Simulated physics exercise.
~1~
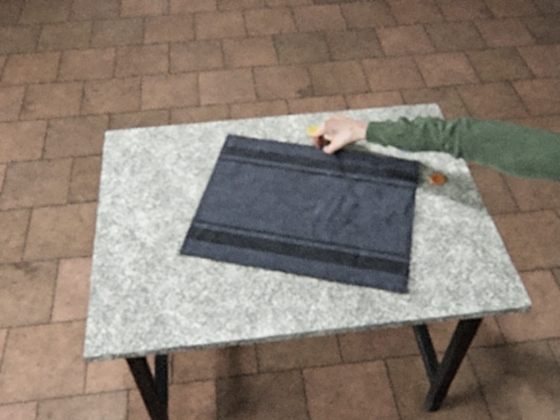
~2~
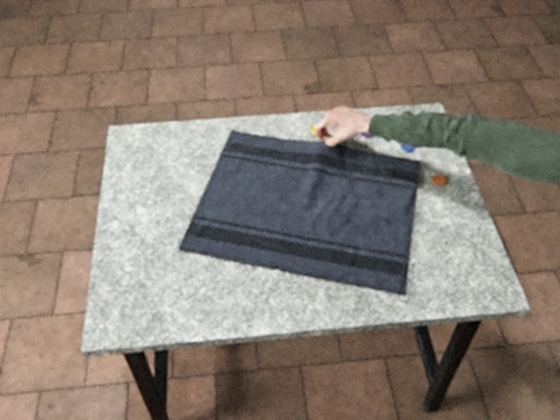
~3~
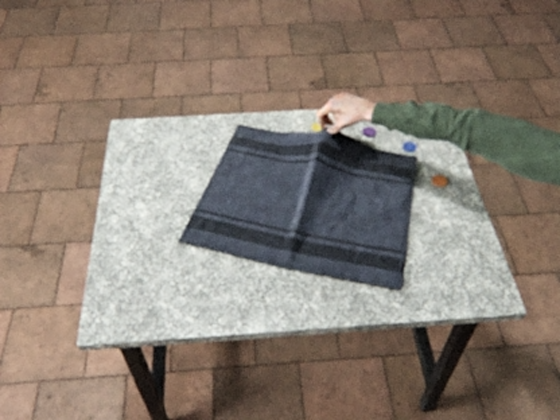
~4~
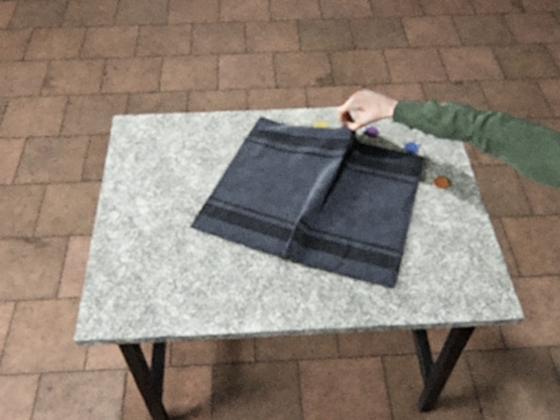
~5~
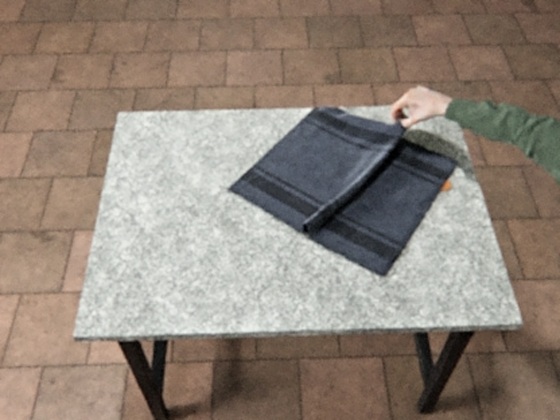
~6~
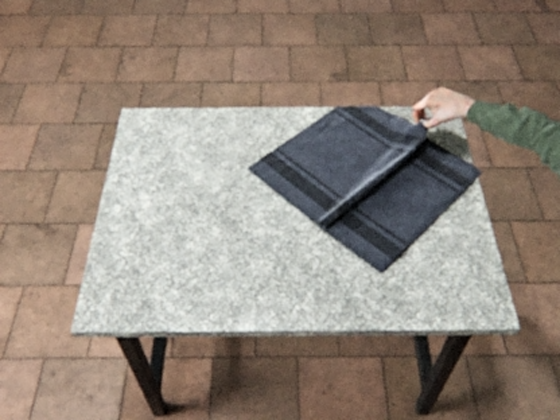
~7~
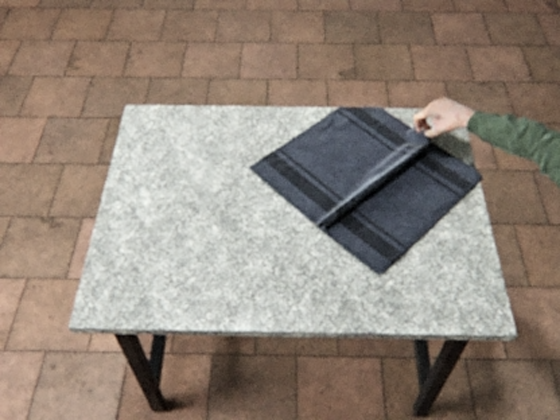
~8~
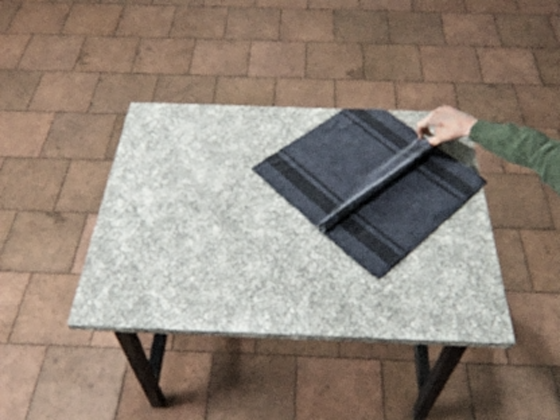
On a speckled grey table, a hand pinches a dark towel's far edge, drags it right and lays it over coloured discs.
